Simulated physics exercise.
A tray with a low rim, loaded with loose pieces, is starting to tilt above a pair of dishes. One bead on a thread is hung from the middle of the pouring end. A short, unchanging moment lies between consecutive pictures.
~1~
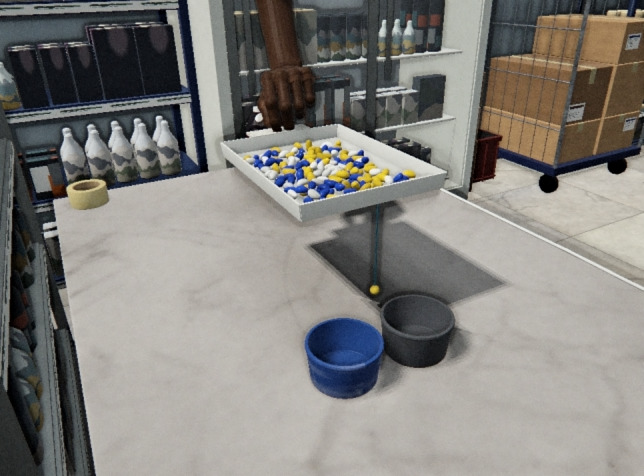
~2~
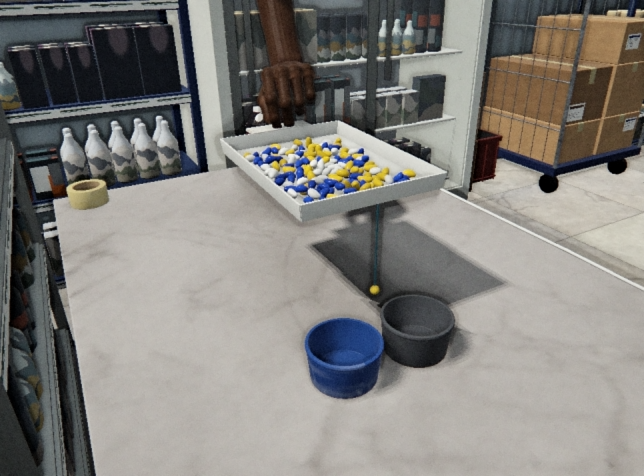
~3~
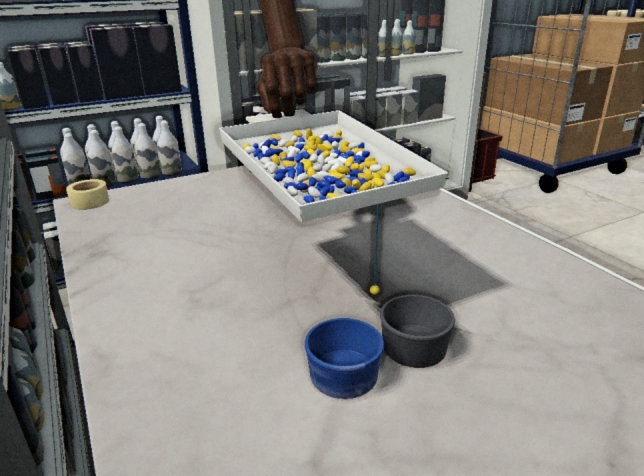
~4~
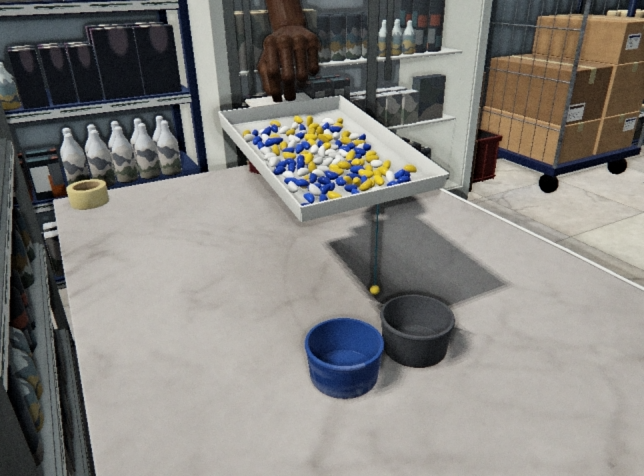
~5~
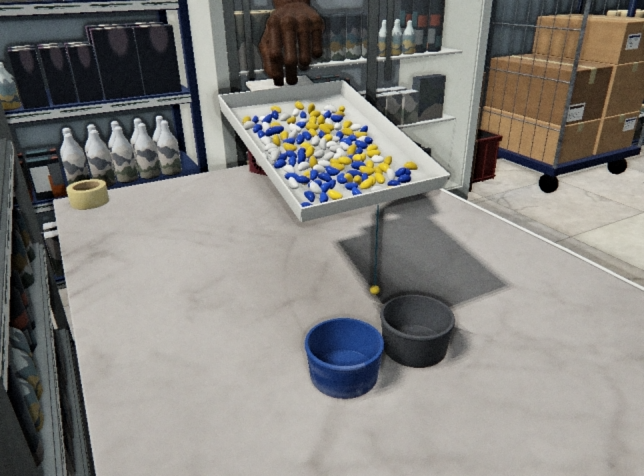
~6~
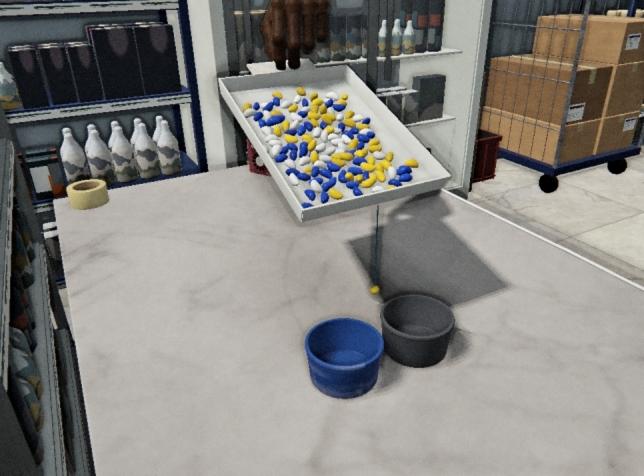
In this clip, a white tray of blue, white and yellow jelly beans hangs above a blue dish and a dark gray dish on a marble counter, and its far side rises gradually, tilting it toward the viewer.
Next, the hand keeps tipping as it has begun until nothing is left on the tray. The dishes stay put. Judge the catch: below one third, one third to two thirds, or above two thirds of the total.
What lands in the dishes sits in the middle, a third to two thirds of the load.
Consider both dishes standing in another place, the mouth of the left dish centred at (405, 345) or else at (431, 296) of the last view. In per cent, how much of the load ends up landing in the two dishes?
In order: 60 percent and 0 percent.
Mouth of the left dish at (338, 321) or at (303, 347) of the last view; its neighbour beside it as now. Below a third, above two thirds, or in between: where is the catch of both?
Under a third, then under a third.
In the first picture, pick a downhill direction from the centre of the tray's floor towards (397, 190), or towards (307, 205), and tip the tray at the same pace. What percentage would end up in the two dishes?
So it's 30 percent with the first slope and 30 percent with the other.
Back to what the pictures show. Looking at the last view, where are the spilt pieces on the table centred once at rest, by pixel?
About (433, 398) in the last picture.
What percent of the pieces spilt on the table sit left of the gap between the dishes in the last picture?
About 10 percent.
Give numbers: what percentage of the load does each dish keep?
Left about 30, right about 20 in a hundred.
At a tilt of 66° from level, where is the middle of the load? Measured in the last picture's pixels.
Near (359, 144).
Shortly afterwards, tray tipped steeply; the whole lot on the tray.
Next, tray tipped past a quarter turn; all but a few on the tray; only a few in the air.
Some moments later, tray tipped past a quarter turn; near a third in the left dish; near a quarter in the right dish; near half outside both.
In the end, tray tipped past a quarter turn; near a third in the left dish; near a quarter in the right dish; near half outside both.
